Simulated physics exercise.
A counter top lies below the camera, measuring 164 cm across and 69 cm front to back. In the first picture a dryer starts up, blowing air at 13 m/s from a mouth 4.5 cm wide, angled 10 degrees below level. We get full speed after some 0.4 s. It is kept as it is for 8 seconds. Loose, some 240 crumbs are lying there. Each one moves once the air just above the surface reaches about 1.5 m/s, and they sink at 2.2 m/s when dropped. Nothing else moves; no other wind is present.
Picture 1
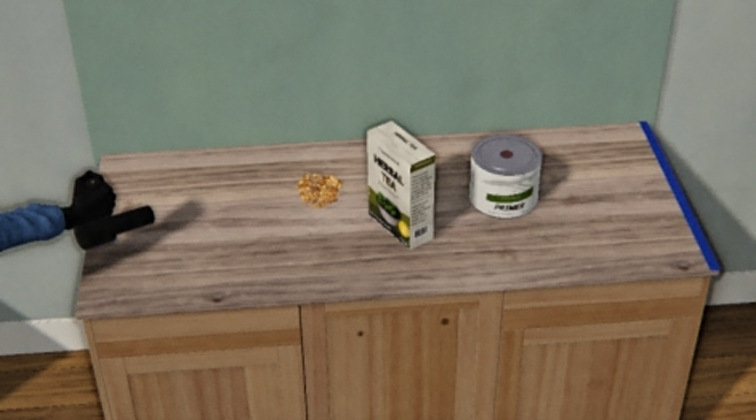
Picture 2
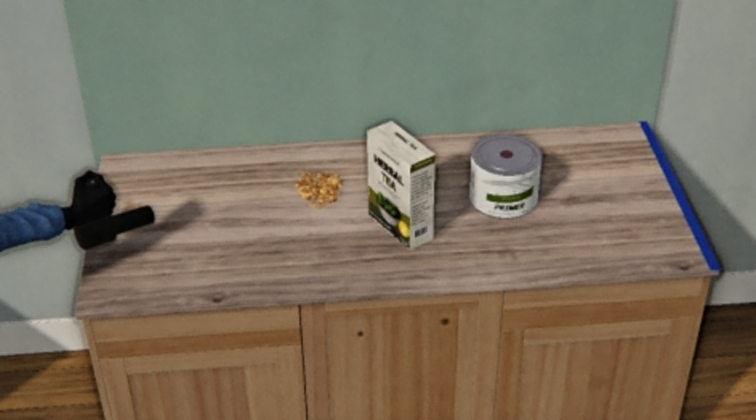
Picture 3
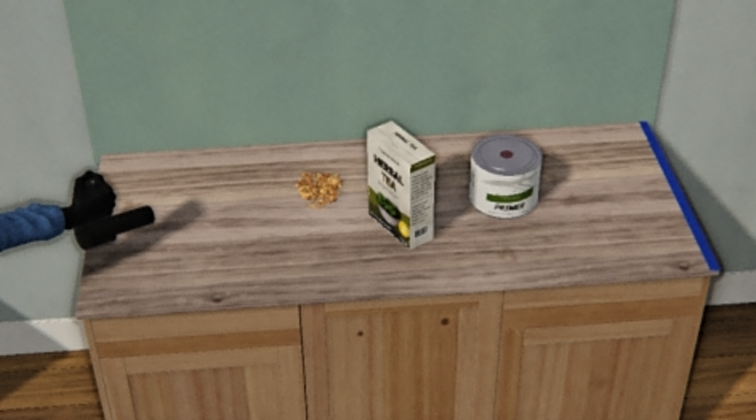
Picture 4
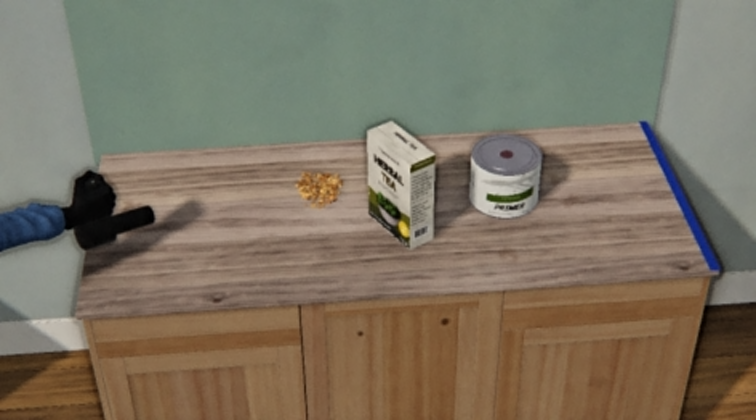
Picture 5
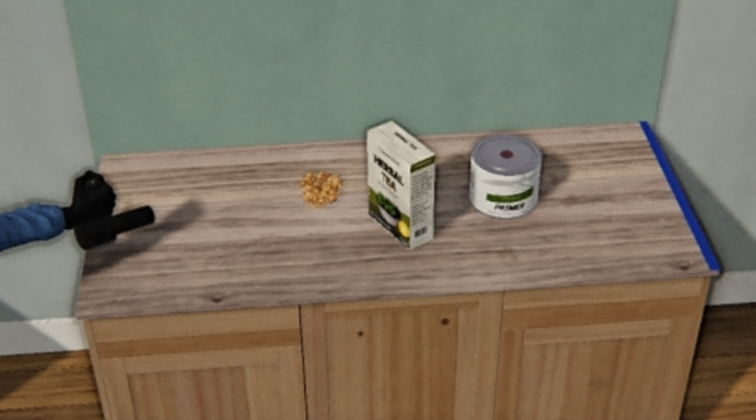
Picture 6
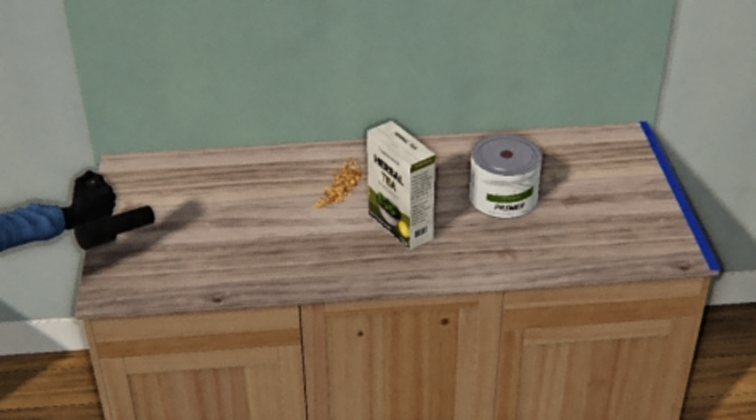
A wood-grain counter top over pale wooden cabinets stands against a green wall, seen from above and in front by a camera that stays still. A black nozzle with a blue sleeve sits at the left, golden crumbs lie left of a white herbal tea carton, and a white and grey tin stands right of it. The crumbs lie still, then shift slightly, then slide right toward the carton in a slanting streak.
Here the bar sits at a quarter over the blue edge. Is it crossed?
The quarter limit is broken.
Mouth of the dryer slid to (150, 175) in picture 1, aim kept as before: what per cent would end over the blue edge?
I'd expect close to 0 per cent.
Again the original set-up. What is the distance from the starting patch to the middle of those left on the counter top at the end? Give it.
Close to 55 cm.
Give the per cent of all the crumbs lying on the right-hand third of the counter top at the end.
Roughly 10 in a hundred.
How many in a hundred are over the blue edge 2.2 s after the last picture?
Estimate: Around 70 %.
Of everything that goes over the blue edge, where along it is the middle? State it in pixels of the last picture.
I'd say roughly (654, 135).
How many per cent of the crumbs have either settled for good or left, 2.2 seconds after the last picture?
My guess would be around 60 %.
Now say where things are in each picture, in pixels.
In the first frame, the middle of the crumbs is near (320, 192), none has stirred yet and the mouth of the dryer is at (150, 214).
In the second frame, the middle of the crumbs is near (322, 190), none has stirred yet and the blue edge is centred on (680, 190).
In the third frame, the middle of the crumbs is near (322, 190), none has stirred yet, the top of a carton is at (401, 142) and the top of a large tin is at (507, 154).
In the fourth frame, the middle of the crumbs is near (322, 190) and none has stirred yet.
In the fifth frame, the middle of the crumbs is near (320, 192) and about 1 % have left their places.
In the sixth frame, the middle of the crumbs is near (344, 188), the farthest in sight from the dryer is at (355, 164) and about 85 % have left their places.
Then, 1.2 s after the last picture, 52 % are on the move or not yet settled, 51 % are over the blue edge; the middle of those still in play is near (555, 155).
Then, 2.2 s after the last picture, 35 % are on the move or not yet settled, 68 % are over the blue edge; the middle of those still in play is near (591, 155).
Then, 4.0 s after the last picture, 16 % are on the move or not yet settled, 82 % are over the blue edge; the middle of those still in play is near (507, 172).
Then, 7.6 s after the last picture, at the end, 85 % are over the blue edge; the middle of those still in play is near (508, 173).
